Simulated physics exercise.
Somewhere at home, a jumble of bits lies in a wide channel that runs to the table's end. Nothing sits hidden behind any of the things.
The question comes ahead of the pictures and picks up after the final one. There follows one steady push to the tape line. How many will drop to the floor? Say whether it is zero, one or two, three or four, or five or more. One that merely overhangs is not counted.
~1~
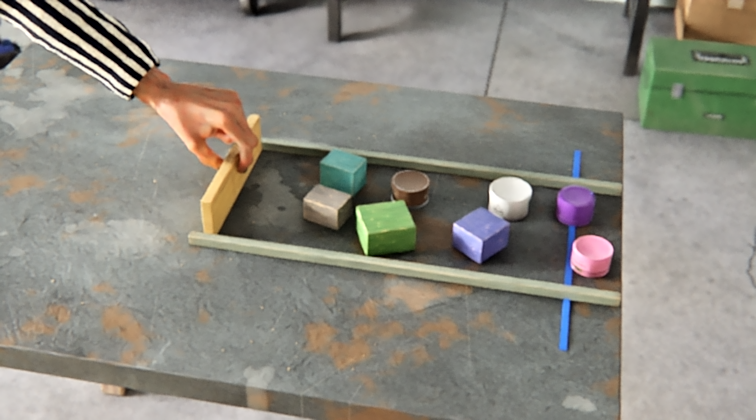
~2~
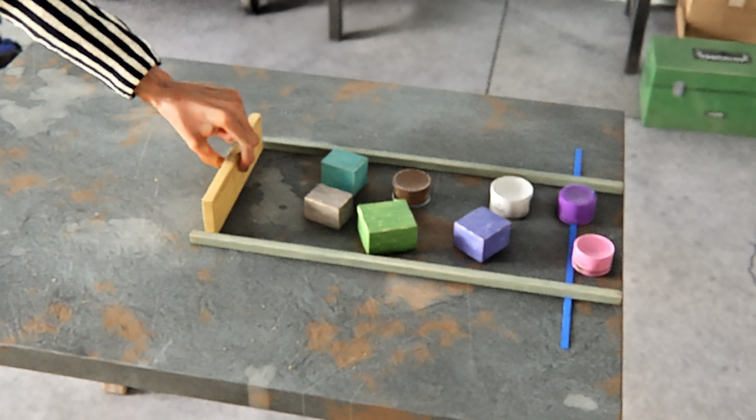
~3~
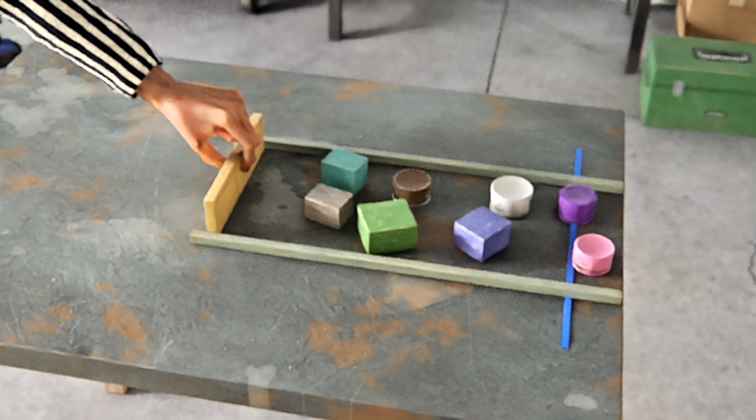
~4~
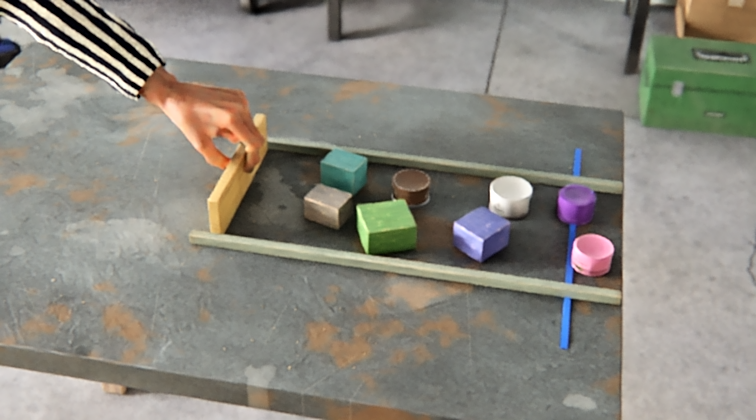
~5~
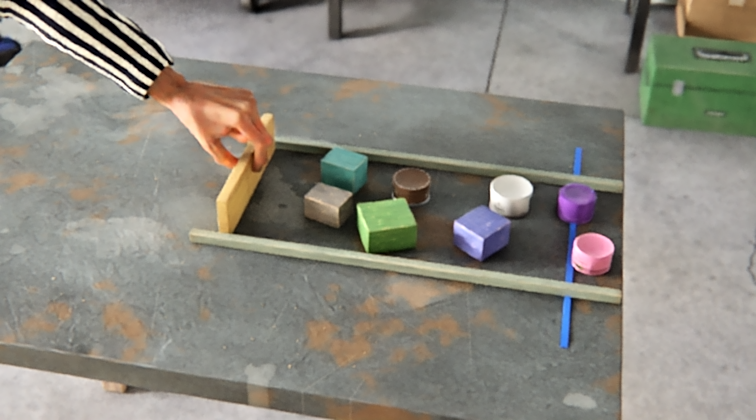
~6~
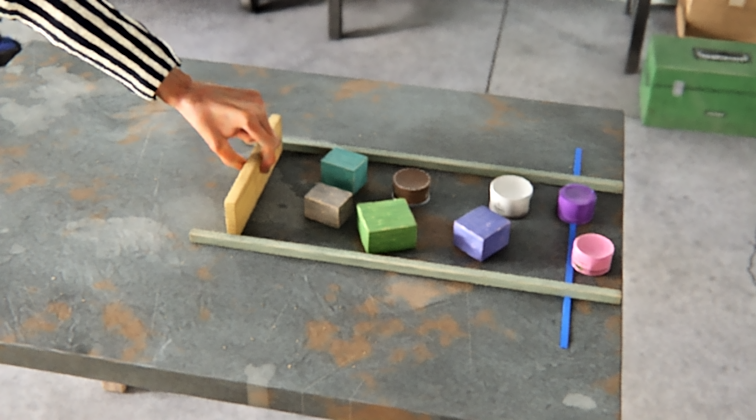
It is five or more.
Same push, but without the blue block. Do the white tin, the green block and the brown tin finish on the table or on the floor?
Outcome - white tin falling, green block staying, brown tin falling.
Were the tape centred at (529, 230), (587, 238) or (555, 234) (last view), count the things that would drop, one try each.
Tallies in the order given: 3, 5, 3.
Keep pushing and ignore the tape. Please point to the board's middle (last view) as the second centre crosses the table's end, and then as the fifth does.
At (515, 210) for the second, at (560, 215) for the fifth.
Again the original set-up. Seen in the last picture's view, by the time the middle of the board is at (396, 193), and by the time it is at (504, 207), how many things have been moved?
The counts are 4 and 8.
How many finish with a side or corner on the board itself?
It adds up to 3.
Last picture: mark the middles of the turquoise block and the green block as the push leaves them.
Middles: Around (595, 201) and around (597, 261).
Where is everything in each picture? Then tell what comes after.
Pink tub (592, 257); purple lid (575, 206); white tin (509, 199); board (234, 174); tape (571, 238), in the first frame.
Purple lid (577, 205); green block (387, 227), in the second frame.
White tin (511, 198); board (236, 172), in the third frame.
Pink tub (592, 255); turquoise block (344, 172), in the fourth frame.
Purple lid (576, 204); brown tin (411, 187), in the fifth frame.
Pink tub (593, 255); purple lid (576, 204); white tin (510, 198); board (256, 174); tape (572, 236), in the sixth frame.
Soon after, none off yet; pink tub at rest near (593, 255); purple lid at rest near (576, 204); white tin at rest near (510, 198).
After that, none off yet; pink tub at rest near (593, 255); purple lid displaced about its own width near (606, 207); white tin displaced about its own width near (567, 204).
In the end, the number that fall off is five or more; gone, brown tin, blue block, white tin, purple lid and pink tub.
